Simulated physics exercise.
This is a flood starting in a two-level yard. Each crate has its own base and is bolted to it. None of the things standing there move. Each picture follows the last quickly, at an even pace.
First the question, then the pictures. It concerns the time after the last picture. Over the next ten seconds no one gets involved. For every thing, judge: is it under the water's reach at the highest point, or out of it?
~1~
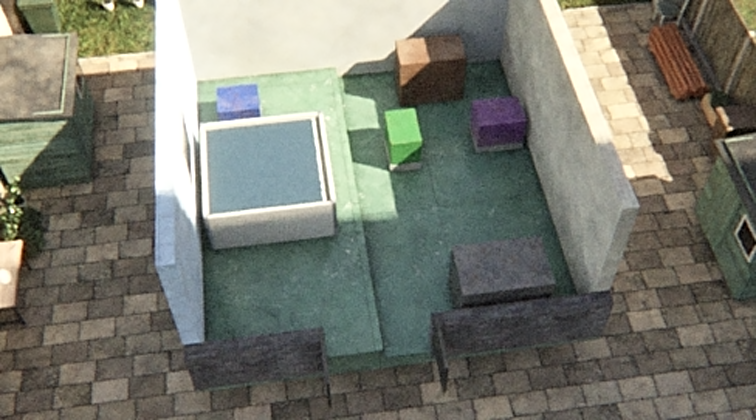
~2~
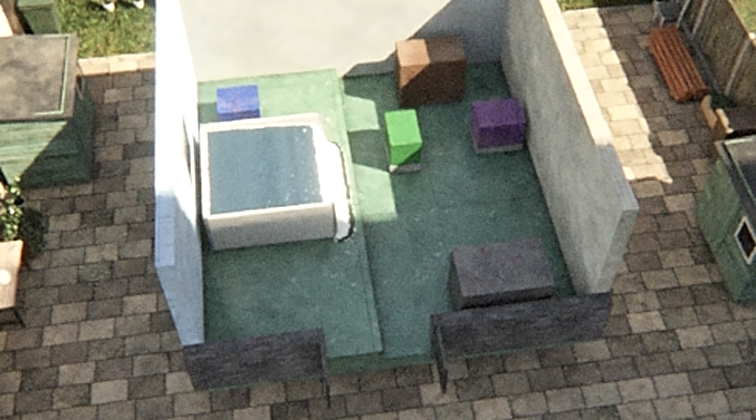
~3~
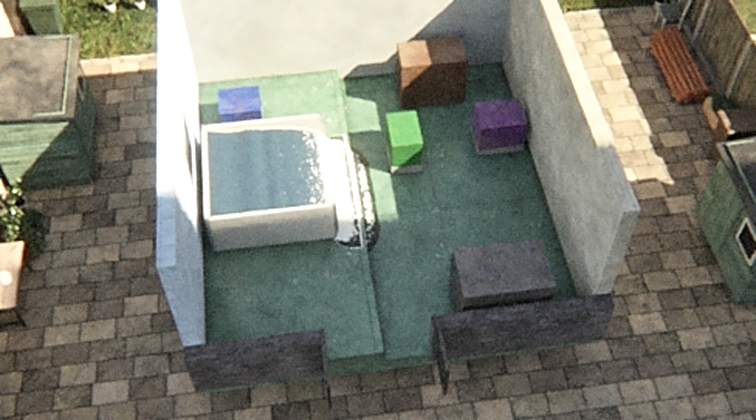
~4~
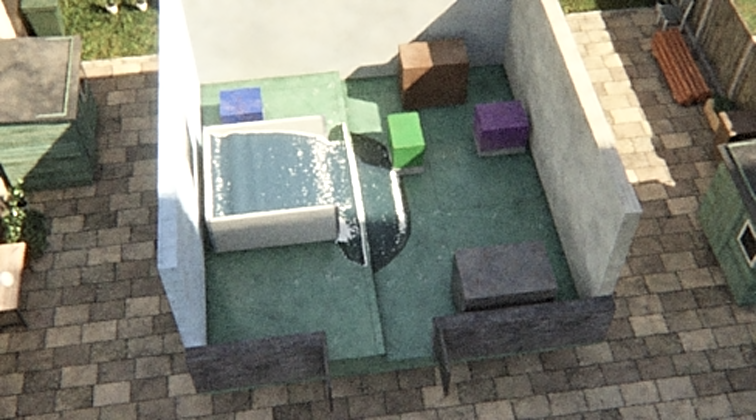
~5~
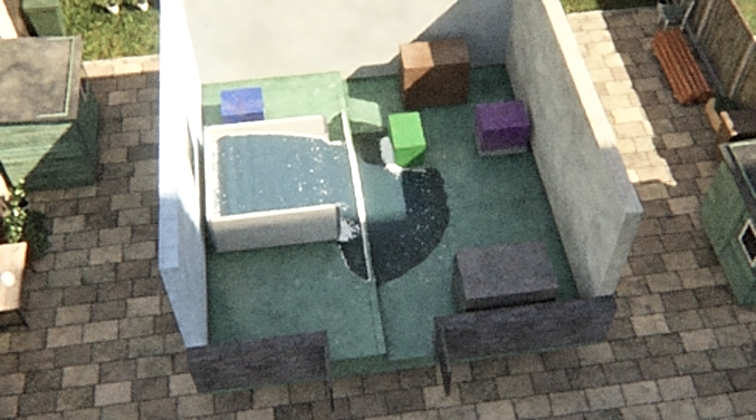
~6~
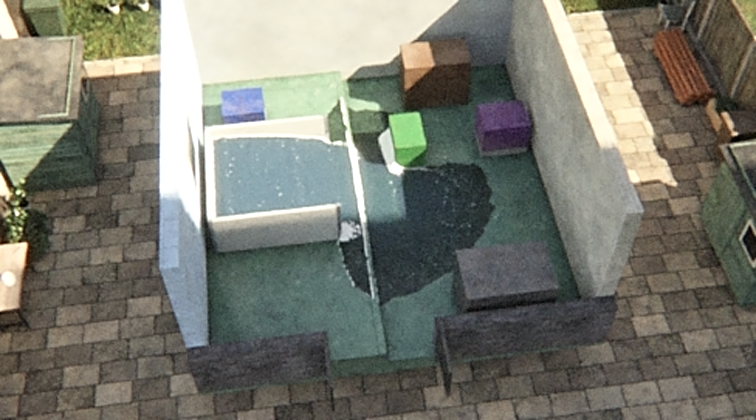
The green crate is hit. The purple crate is hit. The blue crate is spared.
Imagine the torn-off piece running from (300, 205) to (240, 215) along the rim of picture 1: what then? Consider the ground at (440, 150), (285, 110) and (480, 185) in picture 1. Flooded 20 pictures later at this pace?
Going through them in turn: Still unsoaked, then still unsoaked, then still unsoaked.
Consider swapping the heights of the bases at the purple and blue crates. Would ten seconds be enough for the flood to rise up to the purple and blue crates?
In short, purple is inundated; blue is left untouched.
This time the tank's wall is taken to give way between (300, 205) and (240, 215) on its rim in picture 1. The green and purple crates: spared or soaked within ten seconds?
The green one is untouched; the purple one is untouched.
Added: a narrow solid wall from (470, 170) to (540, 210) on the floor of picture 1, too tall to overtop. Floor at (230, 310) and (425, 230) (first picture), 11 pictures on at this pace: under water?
In that order: Clear, wet.
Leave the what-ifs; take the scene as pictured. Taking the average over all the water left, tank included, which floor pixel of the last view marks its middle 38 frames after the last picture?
The water's centre sits above (438, 186).
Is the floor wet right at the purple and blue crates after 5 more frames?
Purple crate wet, blue crate dry.
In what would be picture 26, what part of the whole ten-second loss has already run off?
I'd estimate close to 5 per cent.
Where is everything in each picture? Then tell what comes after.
Still water in the tank at (266, 166), in the first frame.
The front is at (338, 239), out from the gap at (327, 180), in the second frame.
The front is at (362, 243), out from the gap at (328, 182), in the third frame.
The front is at (370, 270), out from the gap at (330, 185), in the fourth frame.
Water pours out at (331, 185) and has run to (442, 224), in the fifth frame.
Water pours out at (332, 185) and has run to (485, 194), in the sixth frame.
A moment on, water covers 45 % of the floor; the green crate water round its plinth, the purple crate water round its plinth, the blue crate not reached.
Next, water covers 55 % of the floor; the green crate water round its plinth, the purple crate water round its plinth, the blue crate not reached.
Then, water covers 60 % of the floor; the green crate water round its plinth, the purple crate water round its plinth, the blue crate not reached.
Later, water covers 65 % of the floor; the green crate water round its plinth, the purple crate water round its plinth, the blue crate not reached.
In the end, water covers 60 % of the floor; the green crate was topped, the purple crate was topped, the blue crate stayed above the water.
